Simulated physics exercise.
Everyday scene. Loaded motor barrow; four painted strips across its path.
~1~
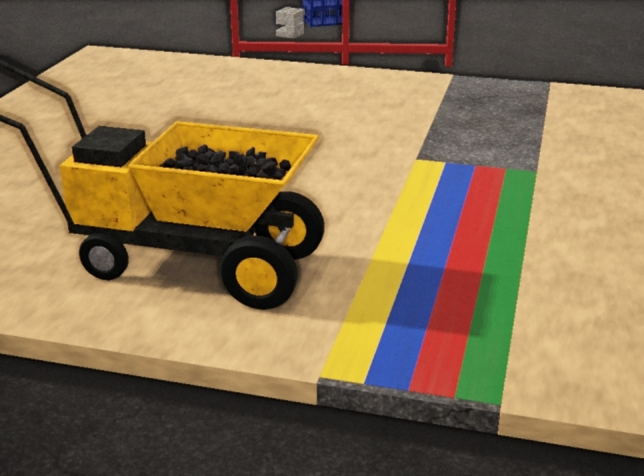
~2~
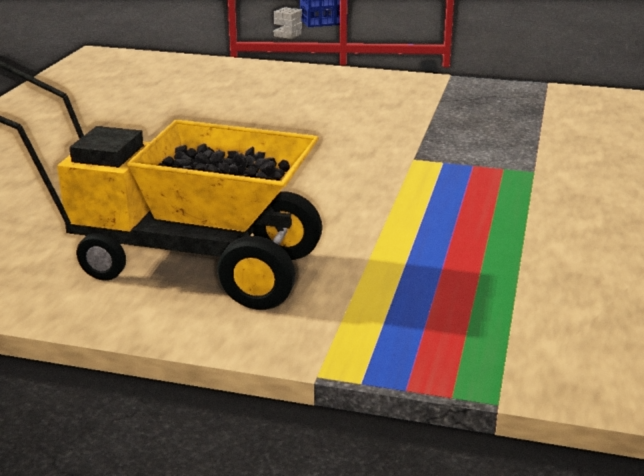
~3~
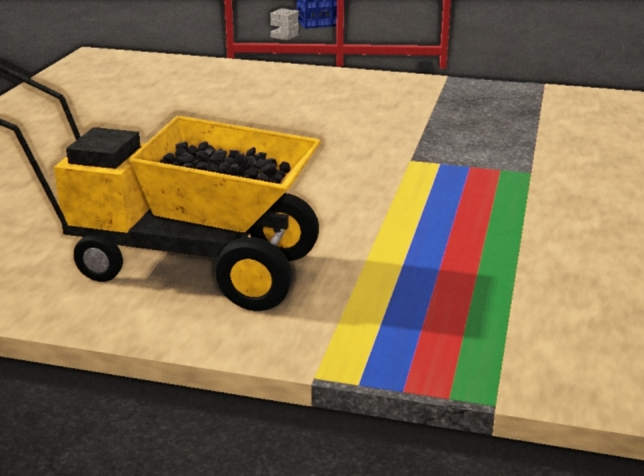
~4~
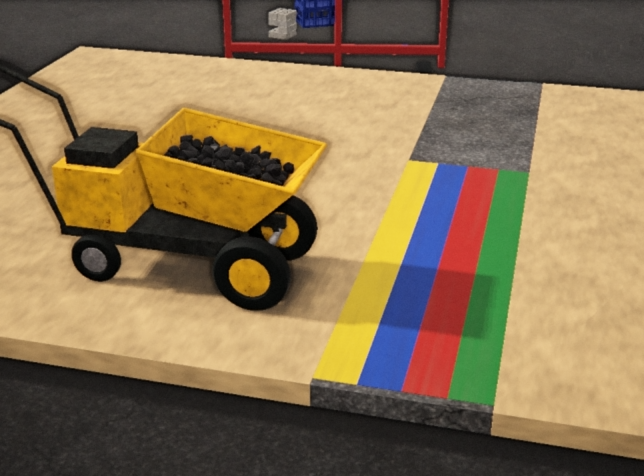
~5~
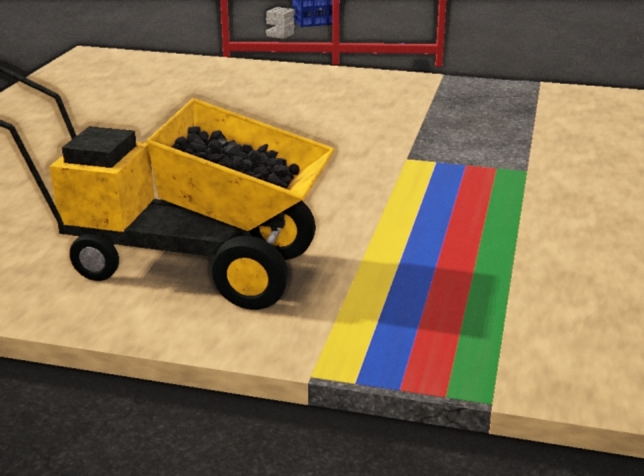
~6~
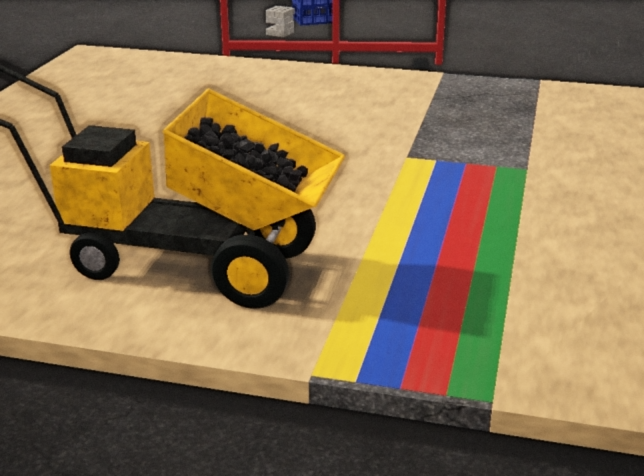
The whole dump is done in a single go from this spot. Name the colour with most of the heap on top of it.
Blue.
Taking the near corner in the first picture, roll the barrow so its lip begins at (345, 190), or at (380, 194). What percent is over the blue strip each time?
0 %, then 0 %.
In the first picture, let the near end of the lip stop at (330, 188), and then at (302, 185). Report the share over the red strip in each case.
30 % and 30 %, in that order.
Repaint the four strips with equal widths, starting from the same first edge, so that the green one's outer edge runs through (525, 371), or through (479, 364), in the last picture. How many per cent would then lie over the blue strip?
The first case gives around 30 %, the second around 30 %.
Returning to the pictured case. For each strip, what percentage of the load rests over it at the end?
Yellow strip: 20 %, blue strip: 35 %, red strip: 20 %, green strip: 10 %.
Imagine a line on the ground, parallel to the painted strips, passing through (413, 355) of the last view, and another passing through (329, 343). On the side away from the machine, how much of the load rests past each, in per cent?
Estimate: 30 %, then 90 %.
Soon, skip tipped steeply; all in the skip.
A while on, skip tipped right over; most in the skip; a small part over the yellow strip; a small part over the blue strip.
Towards the end, skip tipped right over; about a quarter in the skip; about a quarter over the yellow strip; about a third over the blue strip; about a quarter over the red strip; a small part over the green strip.
Finally, skip tipped right over; a small part in the skip; about a quarter over the yellow strip; about a third over the blue strip; about a quarter over the red strip; a small part over the green strip; a stray few off the paint.
